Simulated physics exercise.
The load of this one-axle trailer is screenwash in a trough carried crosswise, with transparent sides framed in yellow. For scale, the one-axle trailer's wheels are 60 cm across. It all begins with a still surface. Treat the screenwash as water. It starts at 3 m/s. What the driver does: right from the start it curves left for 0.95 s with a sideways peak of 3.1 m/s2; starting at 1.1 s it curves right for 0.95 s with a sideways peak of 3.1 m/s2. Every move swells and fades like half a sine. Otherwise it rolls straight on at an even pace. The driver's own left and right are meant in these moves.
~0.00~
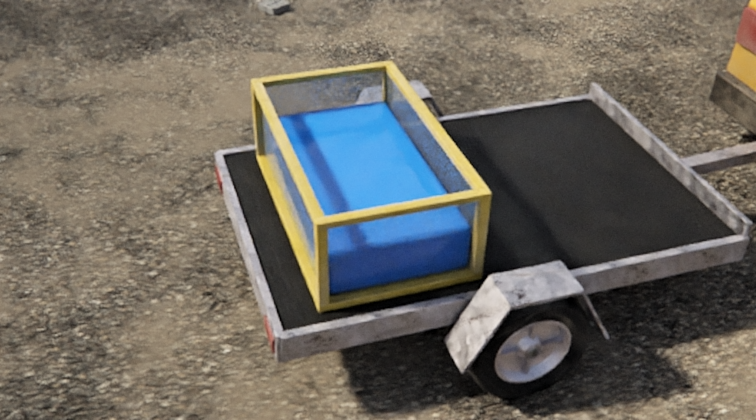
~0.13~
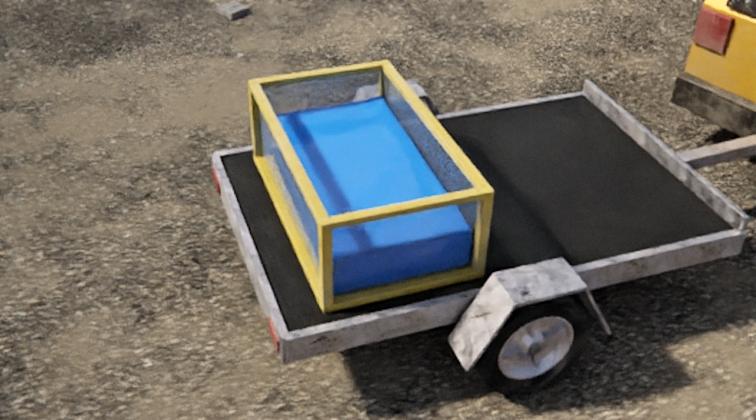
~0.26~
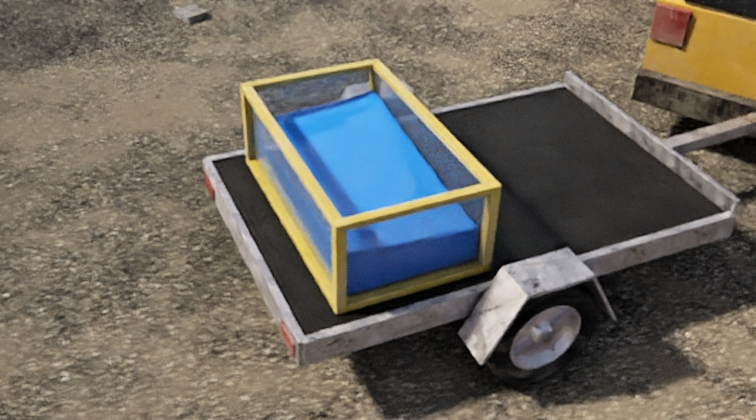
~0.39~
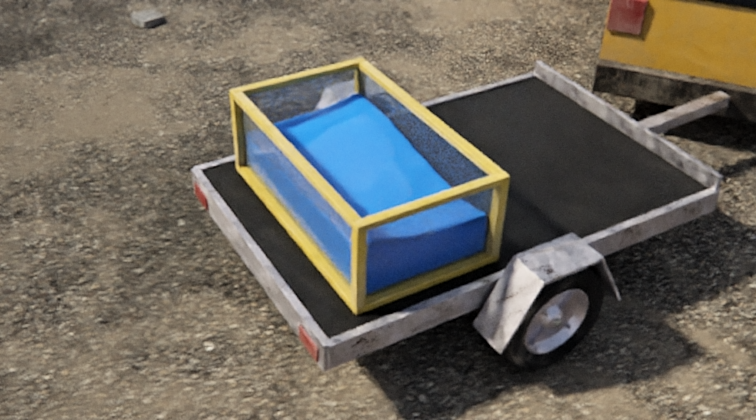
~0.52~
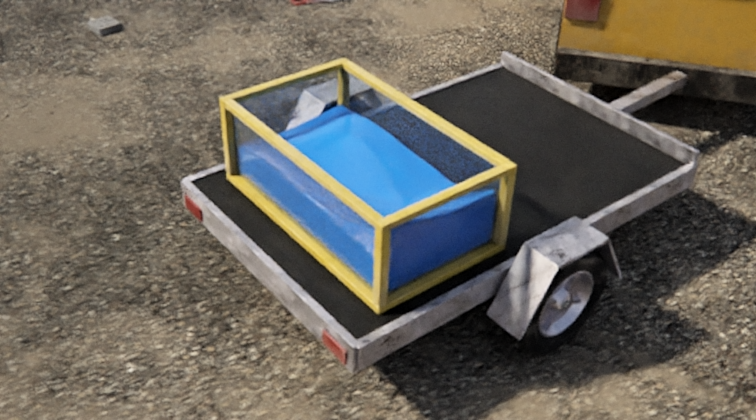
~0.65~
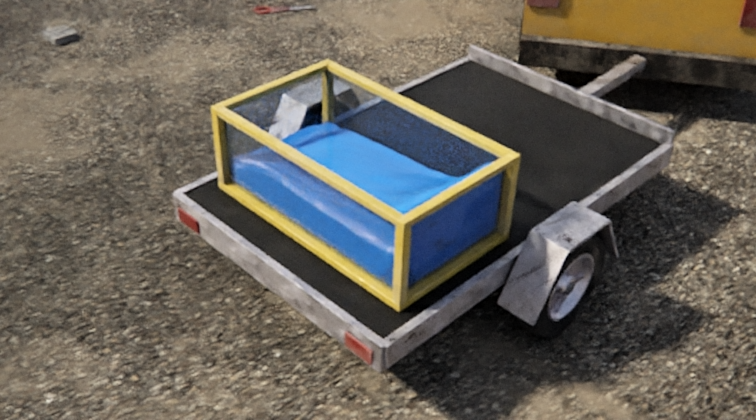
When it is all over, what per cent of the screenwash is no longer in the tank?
About 27 per cent.
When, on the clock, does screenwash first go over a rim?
Around 1.0 s.
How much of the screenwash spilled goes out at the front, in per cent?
About 20 per cent.
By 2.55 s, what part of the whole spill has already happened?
About 100 per cent.
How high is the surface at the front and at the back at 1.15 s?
About 30 cm in front and 30 cm behind.
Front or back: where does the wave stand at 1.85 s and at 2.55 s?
At the back, then the front.
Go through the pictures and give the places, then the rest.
Level at the front (452, 220); level at the back (337, 241); still flat; the front is on the right, levels are read along the near wall; a wheel hub at (537, 358), in the first frame.
Level at the front (454, 222); level at the back (341, 243); still flat, in the second frame.
Level at the front (460, 221); level at the back (352, 240); rising 2° towards the far side, in the third frame.
Level at the front (468, 212); still flat, in the fourth frame.
Level at the front (476, 192); rising 4° towards the back and 7° towards the near side, in the fifth frame.
Level at the front (483, 164); level at the back (403, 199); rising 5° towards the back and 15° towards the near side; a wheel hub at (577, 291), in the sixth frame.
By 1.15 s front 31 cm, middle 29 cm, back 30 cm above the floor; the loss stands at 3 per cent, over the near side.
By 1.85 s front 30 cm, middle 37 cm, back 34 cm above the floor; the loss stands at 6 per cent, over the near side and the front.
By 2.55 s front 21 cm, middle 20 cm, back 14 cm above the floor; the loss stands at 27 per cent, over the far side.
By 5.03 s the loss stands at 27 per cent, over the far side, 59 of 219 litres.
